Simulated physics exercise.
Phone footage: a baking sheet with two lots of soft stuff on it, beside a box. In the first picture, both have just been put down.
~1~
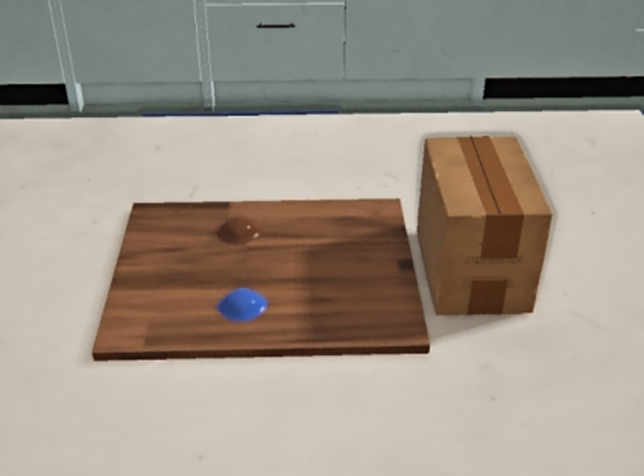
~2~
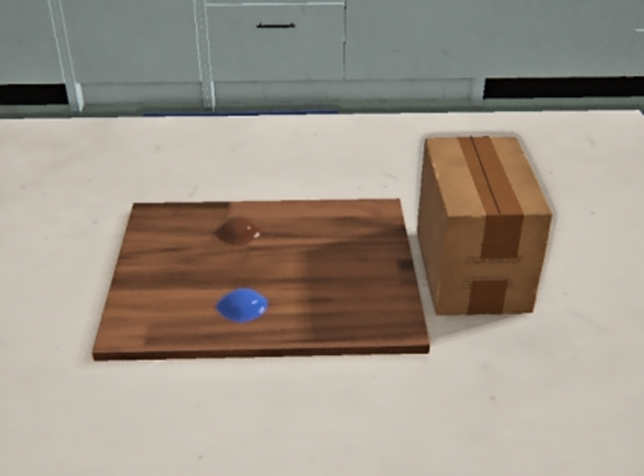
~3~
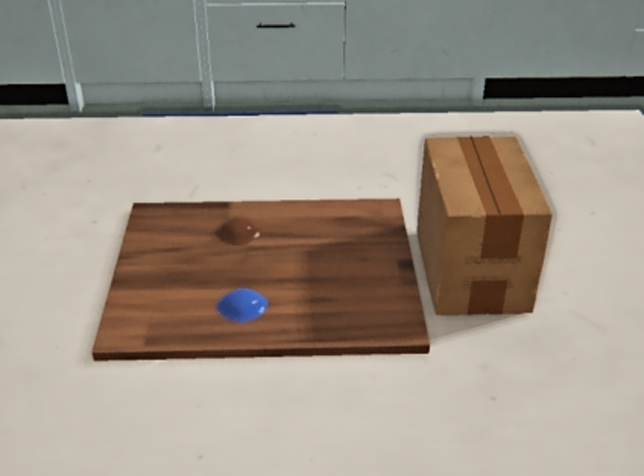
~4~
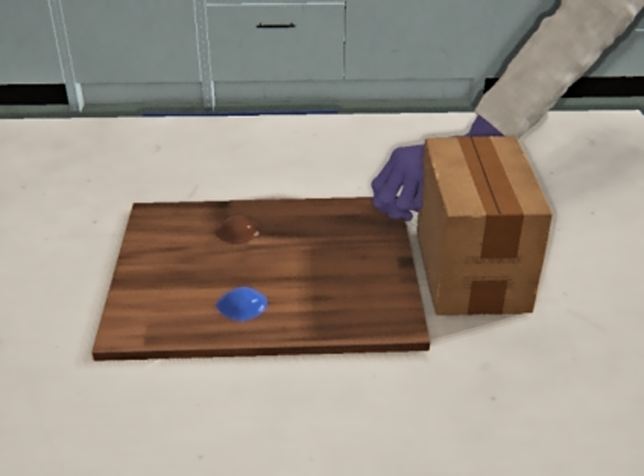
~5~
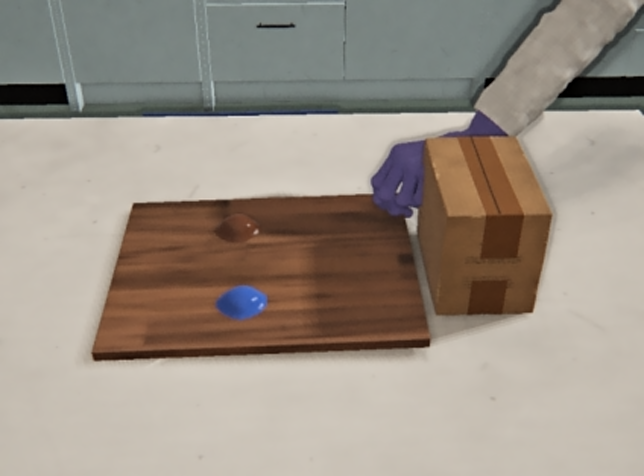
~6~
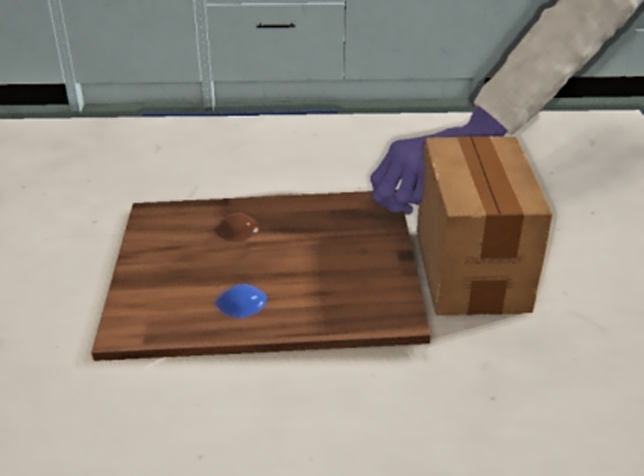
The clip shows a blue mound and a brown mound resting on a flat brown board beside a cardboard box; a purple-gloved hand then reaches in behind the box, takes the board's right end and raises it very slightly.
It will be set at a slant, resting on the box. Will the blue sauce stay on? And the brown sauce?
Blue sauce stays put; brown sauce stays put.
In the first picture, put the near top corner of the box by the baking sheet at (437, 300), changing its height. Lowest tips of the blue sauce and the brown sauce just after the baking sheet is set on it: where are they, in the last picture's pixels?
Near (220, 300) for the first, near (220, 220) for the second.
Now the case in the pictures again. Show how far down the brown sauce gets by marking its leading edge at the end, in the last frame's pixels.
It comes to a stop close to pixel (202, 199) of the last view.
Next, slope about 25°; the blue sauce has not moved; the brown sauce has not moved.
After that, the blue sauce has not moved; the brown sauce has not moved.
Finally, slope about 25°; the blue sauce has not moved; the brown sauce has not moved.
